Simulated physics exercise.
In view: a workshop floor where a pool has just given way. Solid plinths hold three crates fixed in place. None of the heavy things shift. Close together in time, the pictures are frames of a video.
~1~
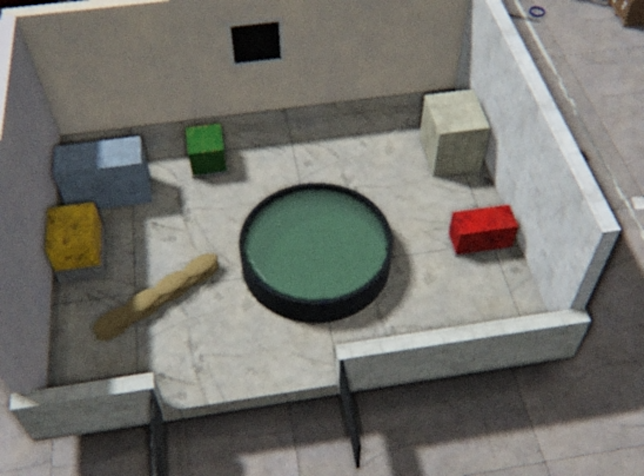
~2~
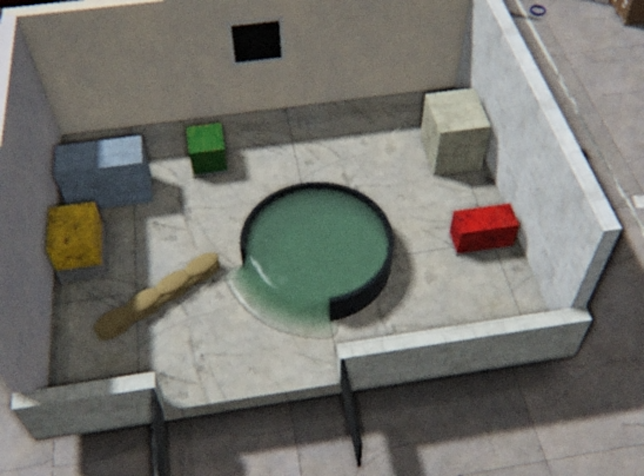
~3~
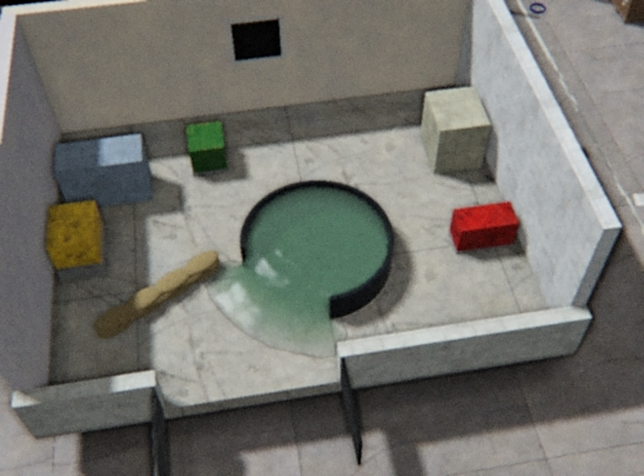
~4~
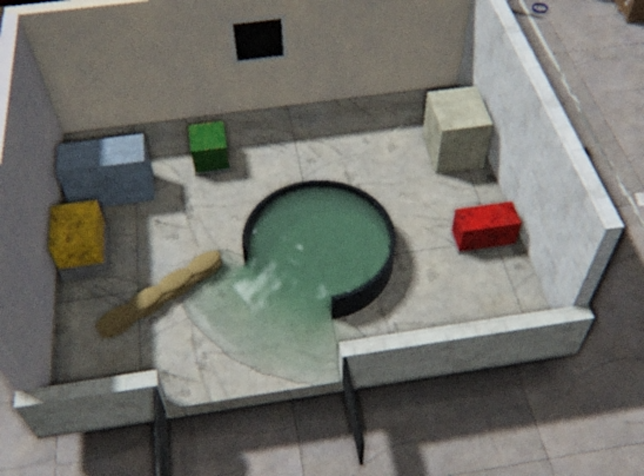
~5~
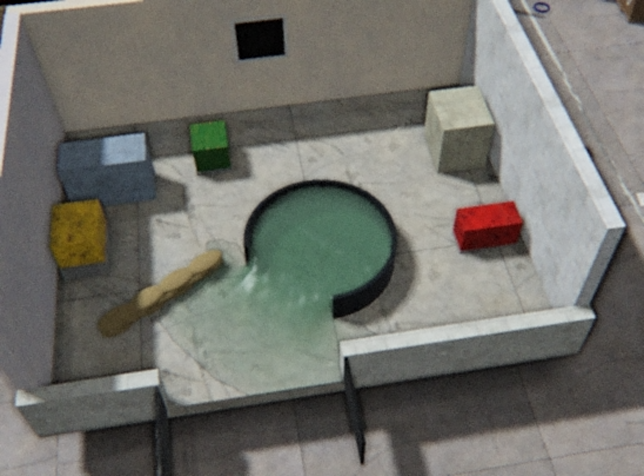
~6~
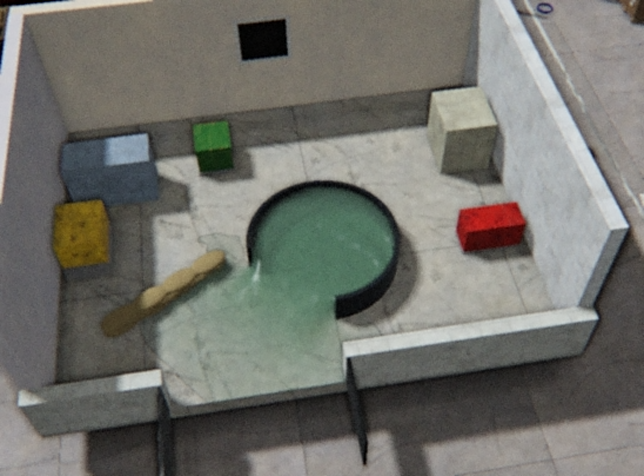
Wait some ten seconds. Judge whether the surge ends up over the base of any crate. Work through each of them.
Red crate: Kept safe. Yellow crate: Kept safe. Green crate: Kept safe.
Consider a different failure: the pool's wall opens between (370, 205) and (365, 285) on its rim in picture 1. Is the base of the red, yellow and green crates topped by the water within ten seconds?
The red crate is overtopped, the yellow crate is not overtopped, and the green crate is not overtopped.
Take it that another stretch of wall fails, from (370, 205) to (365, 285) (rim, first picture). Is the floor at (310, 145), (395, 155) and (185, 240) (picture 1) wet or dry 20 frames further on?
Okay, the first is left untouched, the next is waterlogged, and the last is left untouched.
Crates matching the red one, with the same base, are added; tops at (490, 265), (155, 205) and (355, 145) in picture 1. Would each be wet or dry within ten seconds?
Taken as listed, number one never gets reached, number two does get flooded and number three never gets reached.
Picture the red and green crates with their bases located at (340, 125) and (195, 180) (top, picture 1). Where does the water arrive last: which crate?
Crate marked red.
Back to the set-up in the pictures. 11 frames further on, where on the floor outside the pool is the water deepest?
At about (67, 409).
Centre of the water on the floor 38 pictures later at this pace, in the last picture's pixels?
Point: (215, 289).
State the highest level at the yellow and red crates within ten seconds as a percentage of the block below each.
Roughly 60 percent, then 10 percent.
A moment on, water covers 20 % of the floor; the red crate not reached, the yellow crate not reached, the green crate not reached.
Next, water covers 20 % of the floor; the red crate not reached, the yellow crate not reached, the green crate not reached.
Then, water covers 25 % of the floor; the red crate not reached, the yellow crate water round its plinth, the green crate not reached.
Later, water covers 35 % of the floor; the red crate not reached, the yellow crate water round its plinth, the green crate water round its plinth.
In the end, water covers 55 % of the floor; the red crate stayed above the water, the yellow crate stayed above the water, the green crate stayed above the water.
